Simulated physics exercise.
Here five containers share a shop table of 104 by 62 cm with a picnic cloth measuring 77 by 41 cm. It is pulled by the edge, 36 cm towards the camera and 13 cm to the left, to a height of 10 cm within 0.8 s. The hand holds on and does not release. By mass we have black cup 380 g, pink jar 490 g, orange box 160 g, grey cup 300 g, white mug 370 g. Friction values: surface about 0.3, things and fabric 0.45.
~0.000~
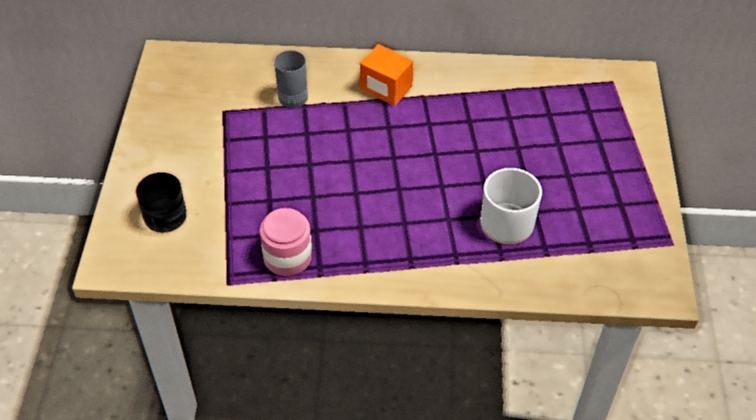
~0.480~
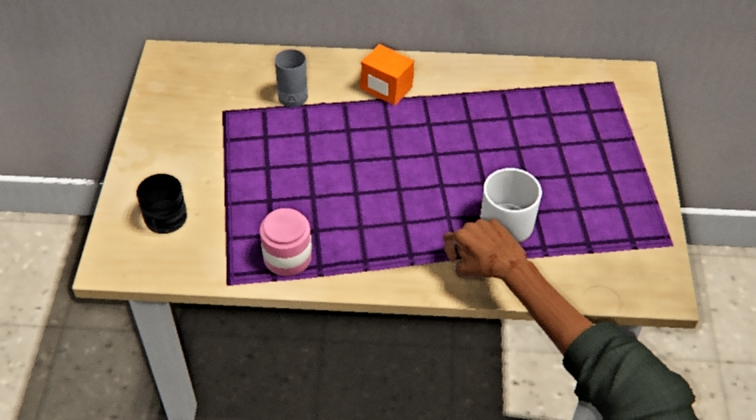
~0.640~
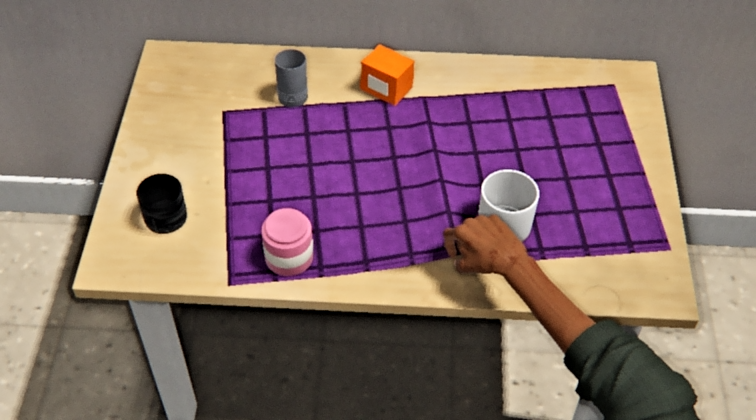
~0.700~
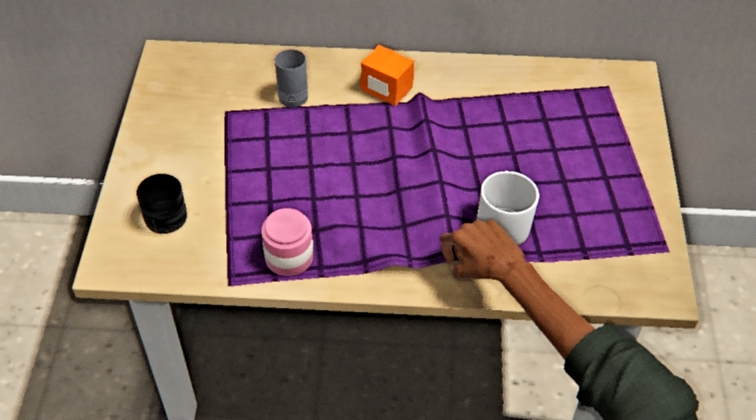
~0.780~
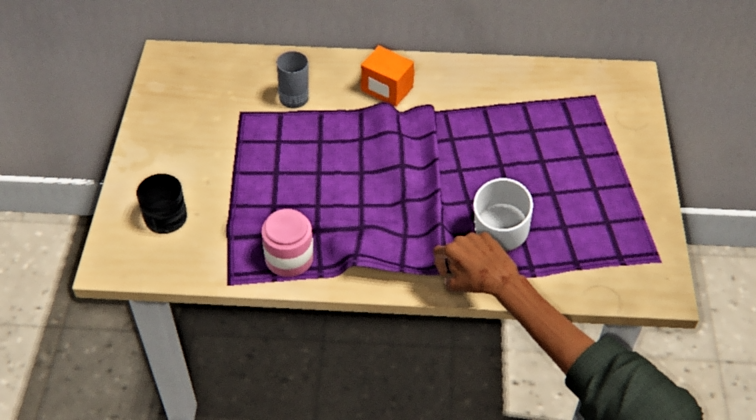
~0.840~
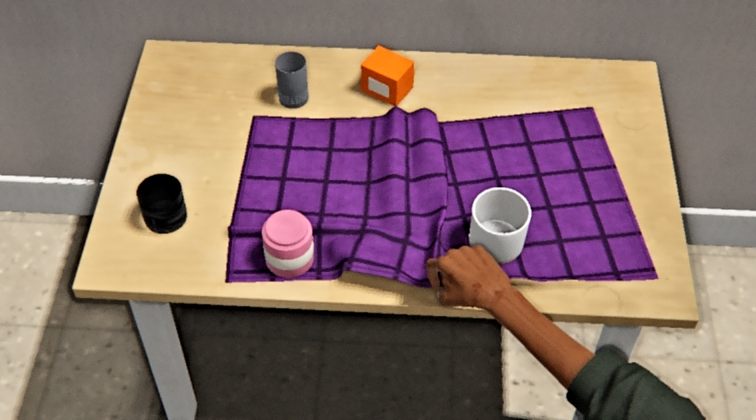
A hand reached in and gripped the front edge of a purple checked cloth on a table, bunching it into tall folds, while the white mug on it shifted slightly toward the front left.
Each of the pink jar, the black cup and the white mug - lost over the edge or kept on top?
In the end the pink jar will come off; the black cup will not come off; the white mug will come off.
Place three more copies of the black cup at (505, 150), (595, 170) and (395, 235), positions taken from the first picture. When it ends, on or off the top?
So it goes: The first one ends up off, the next ends up off, the last ends up off.
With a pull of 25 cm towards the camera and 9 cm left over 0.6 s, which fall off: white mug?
In that case the white mug is lost over the edge.
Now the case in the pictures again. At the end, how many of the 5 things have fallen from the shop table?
I make it 2.
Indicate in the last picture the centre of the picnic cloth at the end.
The midpoint is close to pixel (411, 320).
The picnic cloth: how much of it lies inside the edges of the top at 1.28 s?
Roughly 45%.
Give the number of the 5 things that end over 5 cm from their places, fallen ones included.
Tally: 2.
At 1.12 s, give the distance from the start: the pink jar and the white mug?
For the pink jar, 4 centimetres, and for the white mug, 15 centimetres.
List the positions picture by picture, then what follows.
Shows, pink jar (284, 224); black cup (158, 189); white mug (513, 190); picnic cloth corners (227, 286) (223, 111) (613, 81) (674, 246), in the first frame.
Shows, grey cup (290, 60); picnic cloth corners (227, 286) (223, 111); grip (455, 260), in the second frame.
Shows, white mug (510, 191); picnic cloth corners (228, 286) (223, 112); grip (455, 256), in the third frame.
Shows, white mug (509, 193); picnic cloth corners (228, 287) (225, 112); grip (452, 261), in the fourth frame.
Shows, grey cup (292, 62); white mug (506, 199); picnic cloth corners (227, 286) (240, 112); grip (446, 274), in the fifth frame.
Shows, pink jar (286, 226); black cup (159, 190); white mug (502, 209); picnic cloth corners (225, 283) (253, 116) (593, 107) (659, 279); grip (438, 287), in the sixth frame.
By 1.0 s, 85 % of the picnic cloth is still over the top; white mug 10 cm off its start, pink jar 1 cm off its start.
By 1.1 s, 65 % of the picnic cloth is still over the top; white mug 16 cm off its start, pink jar 5 cm off its start.
By 1.3 s, 45 % of the picnic cloth is still over the top; white mug on its side, 24 cm off its start at (456, 317), pink jar 12 cm off its start at (307, 285).
By 1.4 s, 25 % of the picnic cloth is still over the top; white mug over the edge, pink jar over the edge.
By 3.0 s, 20 % of the picnic cloth is still over the top; white mug over the edge, pink jar over the edge, black cup 0 cm off its start at (159, 190).
